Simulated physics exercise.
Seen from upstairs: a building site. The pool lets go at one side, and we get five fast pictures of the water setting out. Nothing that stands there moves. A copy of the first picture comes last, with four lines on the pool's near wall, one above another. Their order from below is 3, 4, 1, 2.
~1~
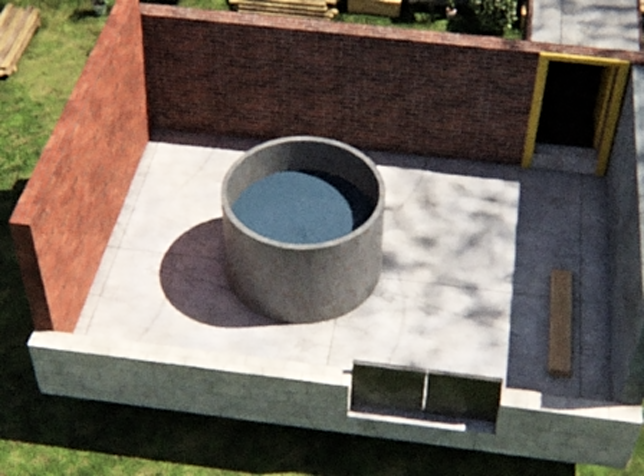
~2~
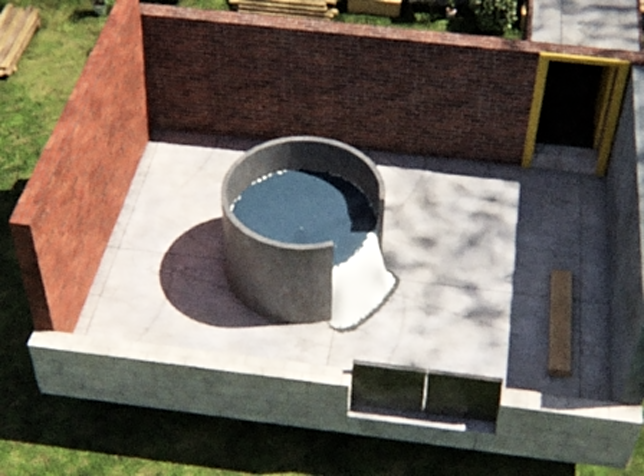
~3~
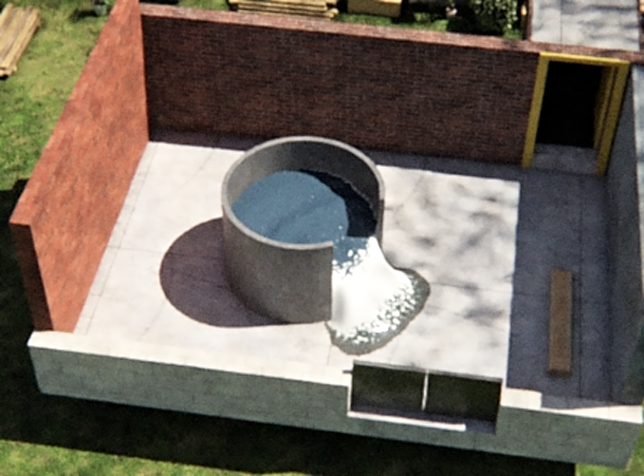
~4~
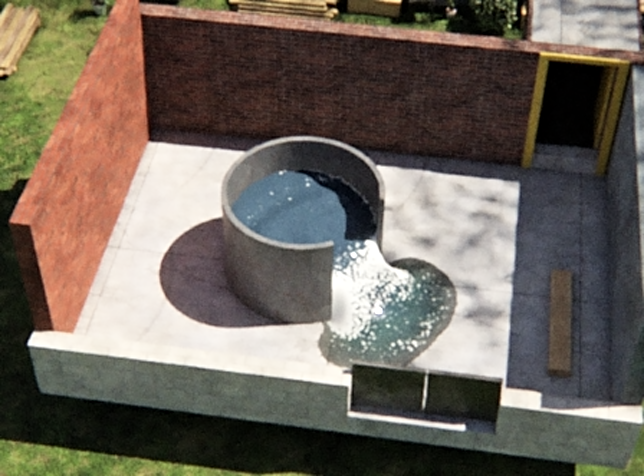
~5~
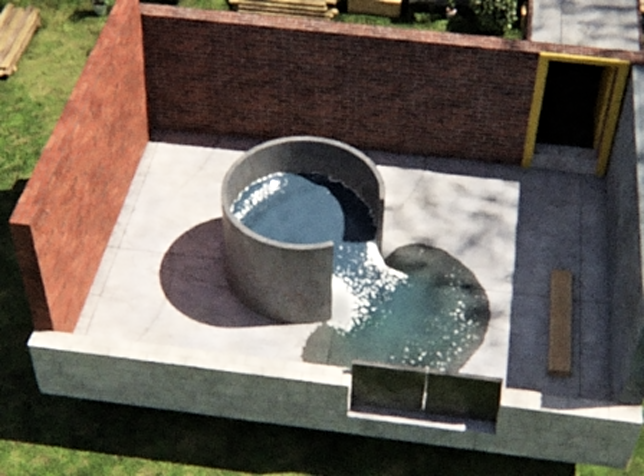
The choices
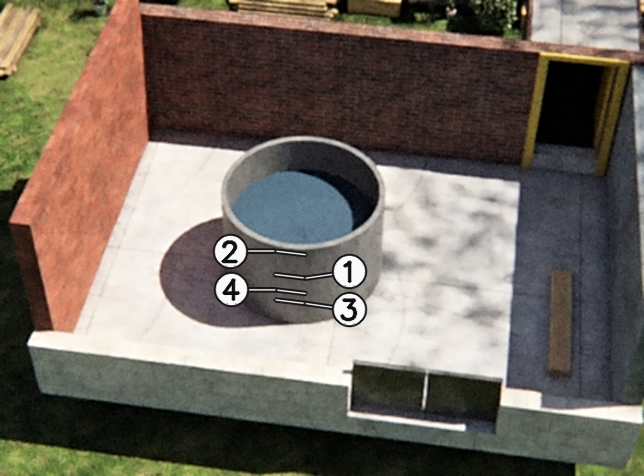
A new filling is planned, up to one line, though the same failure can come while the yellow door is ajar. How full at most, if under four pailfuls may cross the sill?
Take 1.
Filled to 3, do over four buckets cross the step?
No.
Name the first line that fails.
It is 2.
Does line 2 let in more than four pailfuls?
Yes, that goes wrong.
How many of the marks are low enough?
Three of them.
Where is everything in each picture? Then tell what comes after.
Water in the pool at rest, its middle at (303, 219); foot of the yellow doorway at (562, 171); shut gate at (427, 376).
Water covers 1 % of the ground and shows as far out as (334, 325).
Water covers 4 % of the ground and shows as far out as (423, 284).
Water covers 7 % of the ground and shows as far out as (420, 346).
Water covers 13 % of the ground and shows as far out as (475, 337).
On the marked copy, 1 at (290, 276); 2 at (289, 252); 3 at (290, 301); 4 at (290, 291); from the bottom up 3, 4, 1, 2.
Choosing 1, a bucket or two gets in.
Choosing 2, about 10 bucketfuls get in.
Choosing 3, nothing gets over.
Choosing 4, nothing gets over.
